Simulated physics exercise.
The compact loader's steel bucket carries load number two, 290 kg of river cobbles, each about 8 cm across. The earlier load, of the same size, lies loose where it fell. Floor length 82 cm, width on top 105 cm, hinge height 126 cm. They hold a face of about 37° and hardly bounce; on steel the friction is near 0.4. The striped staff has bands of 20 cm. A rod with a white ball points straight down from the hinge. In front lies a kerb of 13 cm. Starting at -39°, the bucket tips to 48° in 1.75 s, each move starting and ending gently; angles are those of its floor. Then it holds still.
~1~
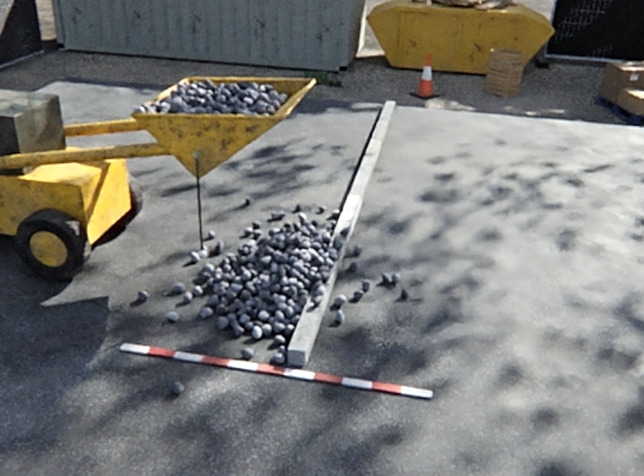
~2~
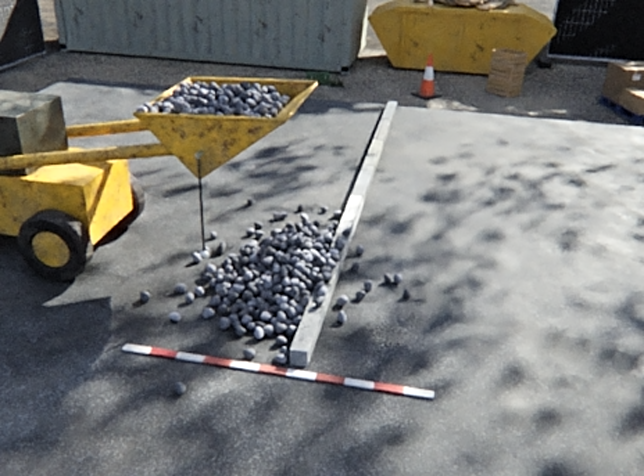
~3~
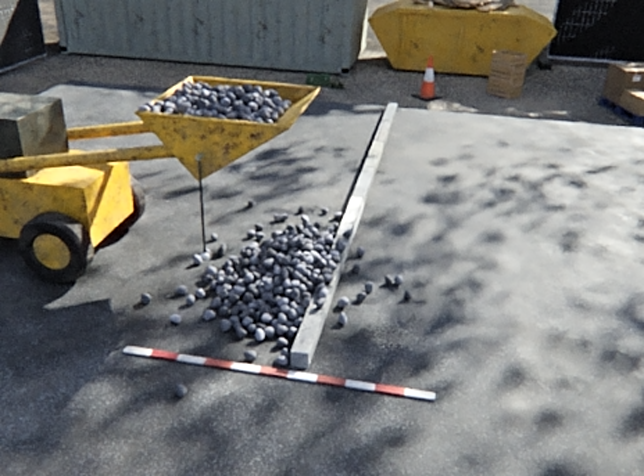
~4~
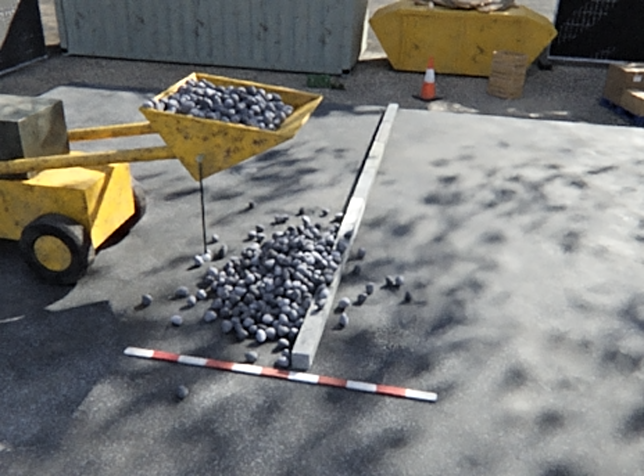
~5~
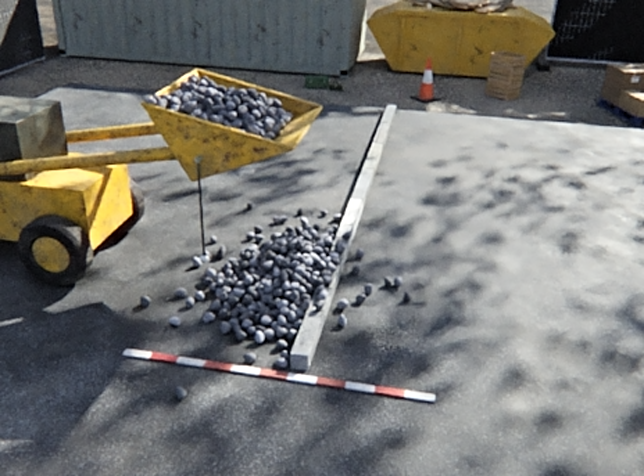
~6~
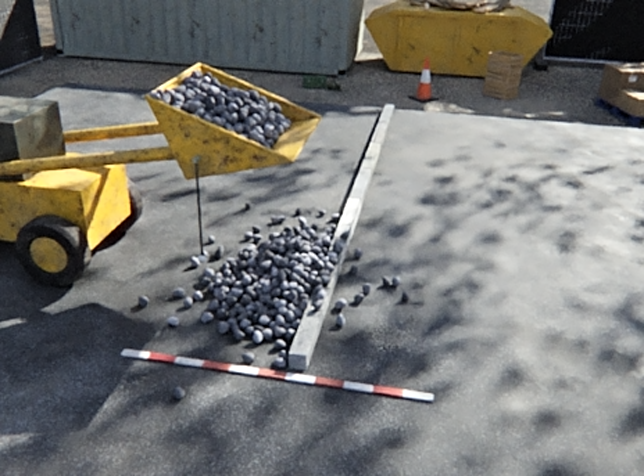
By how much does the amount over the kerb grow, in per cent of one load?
Roughly 41 per cent of a load more.
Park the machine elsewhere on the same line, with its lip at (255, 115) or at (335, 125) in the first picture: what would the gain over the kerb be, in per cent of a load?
First some 15, then 95 per cent.
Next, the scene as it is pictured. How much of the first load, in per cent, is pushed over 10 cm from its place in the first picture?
Roughly 10 per cent of them.
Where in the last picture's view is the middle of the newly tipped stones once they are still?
Near (318, 270).
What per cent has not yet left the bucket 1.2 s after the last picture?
About 5 per cent.
Then, 0.7 s after the last picture the floor is at 34°; in per cent of one load, 92 in the bucket, 106 on this side of the kerb, 2 over the kerb; the foremost stones are at (371, 285).
Then, 1.2 s after the last picture the floor is at 48°; in per cent of one load, 7 in the bucket, 173 on this side of the kerb, 20 over the kerb; the foremost stones are at (394, 290).
Then, 1.6 s after the last picture the floor is at 48°; in per cent of one load, 0 in the bucket, 162 on this side of the kerb, 38 over the kerb; the foremost stones are at (442, 293).
Then, 4.1 s after the last picture the floor is at 48°; in per cent of one load, 0 in the bucket, 157 on this side of the kerb, 43 over the kerb; the foremost stones are at (493, 293). Net gain over the kerb, 41.
